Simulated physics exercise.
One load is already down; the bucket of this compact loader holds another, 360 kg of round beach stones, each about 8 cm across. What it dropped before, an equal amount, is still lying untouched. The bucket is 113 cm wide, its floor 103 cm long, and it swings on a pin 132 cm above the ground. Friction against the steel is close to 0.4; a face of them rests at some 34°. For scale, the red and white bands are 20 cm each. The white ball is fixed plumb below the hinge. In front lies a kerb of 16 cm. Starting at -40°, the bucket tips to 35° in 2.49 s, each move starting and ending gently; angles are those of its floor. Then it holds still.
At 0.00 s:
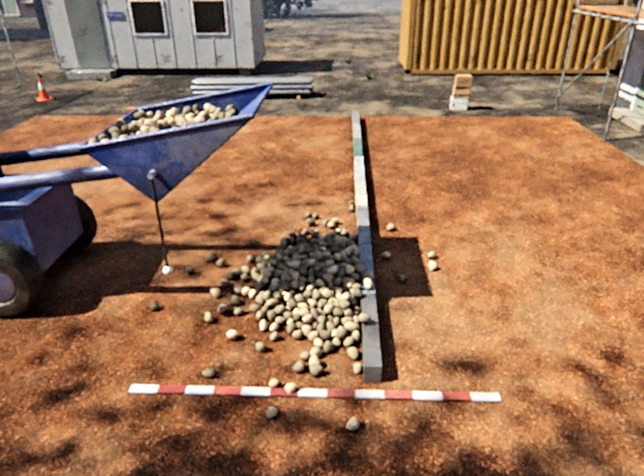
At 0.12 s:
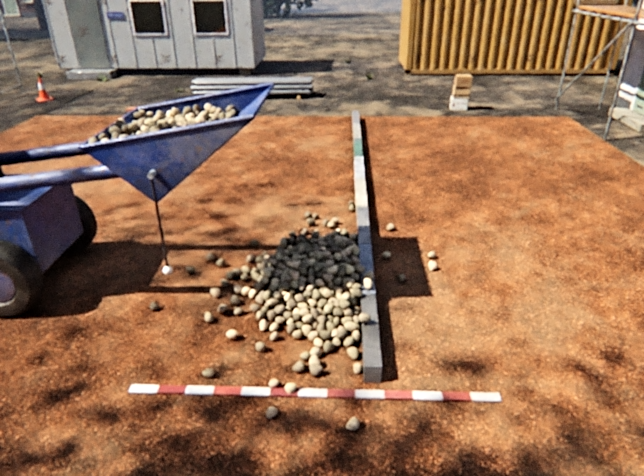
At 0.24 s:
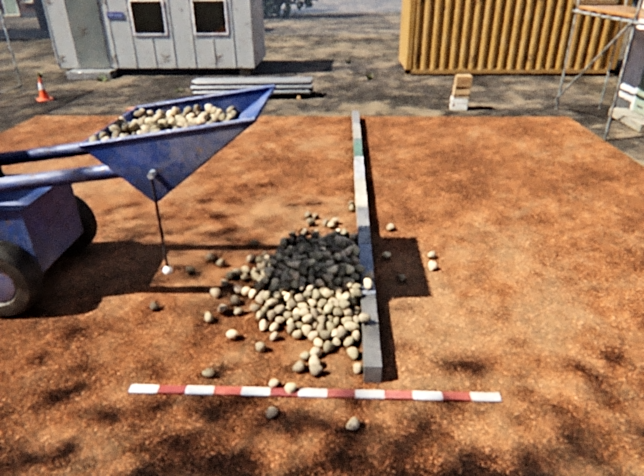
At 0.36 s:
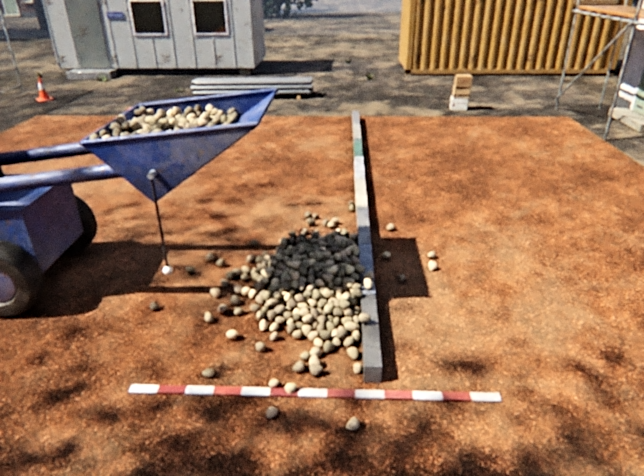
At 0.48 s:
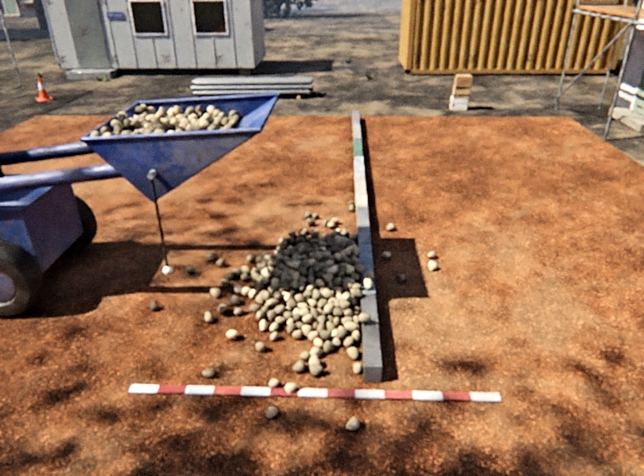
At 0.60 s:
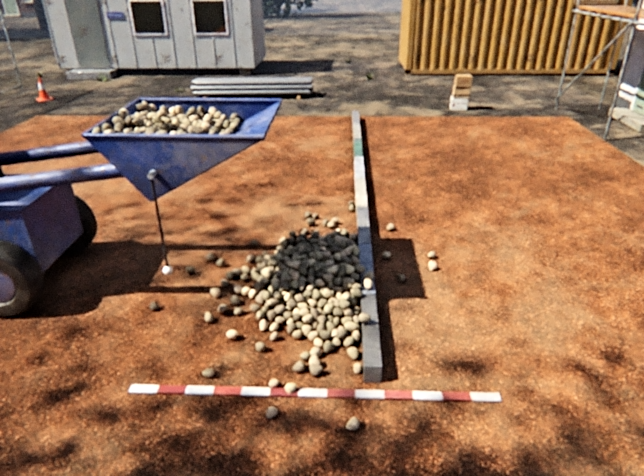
The clip opens on a blue loader at left, its stone-filled bucket tilted back with the right edge raised, beside a heap of pale stones against a low kerb. The bucket slowly rotates, its right edge lowering slightly until the rim looks nearly level, while the stones inside shift a little and the ground heap stays still.
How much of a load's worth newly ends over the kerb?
Close to 2 parts in a hundred.
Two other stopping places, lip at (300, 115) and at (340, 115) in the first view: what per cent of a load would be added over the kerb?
About 30 and 70 per cent.
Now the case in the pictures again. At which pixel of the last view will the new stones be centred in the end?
Near (304, 268).
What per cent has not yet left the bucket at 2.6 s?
About 25 per cent.
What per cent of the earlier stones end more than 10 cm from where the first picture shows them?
Roughly 15 per cent of them.
After 1.9 s the floor is at 23°; in per cent of one load, 99 in the bucket, 100 on this side of the kerb, 1 over the kerb; the foremost stones are at (395, 267).
After 2.6 s the floor is at 35°; in per cent of one load, 24 in the bucket, 175 on this side of the kerb, 1 over the kerb; the foremost stones are at (395, 262).
After 2.9 s the floor is at 35°; in per cent of one load, 0 in the bucket, 198 on this side of the kerb, 2 over the kerb; the foremost stones are at (399, 259).
After 5.6 s the floor is at 35°; in per cent of one load, 0 in the bucket, 197 on this side of the kerb, 3 over the kerb; the foremost stones are at (405, 264). Net gain over the kerb, 2.
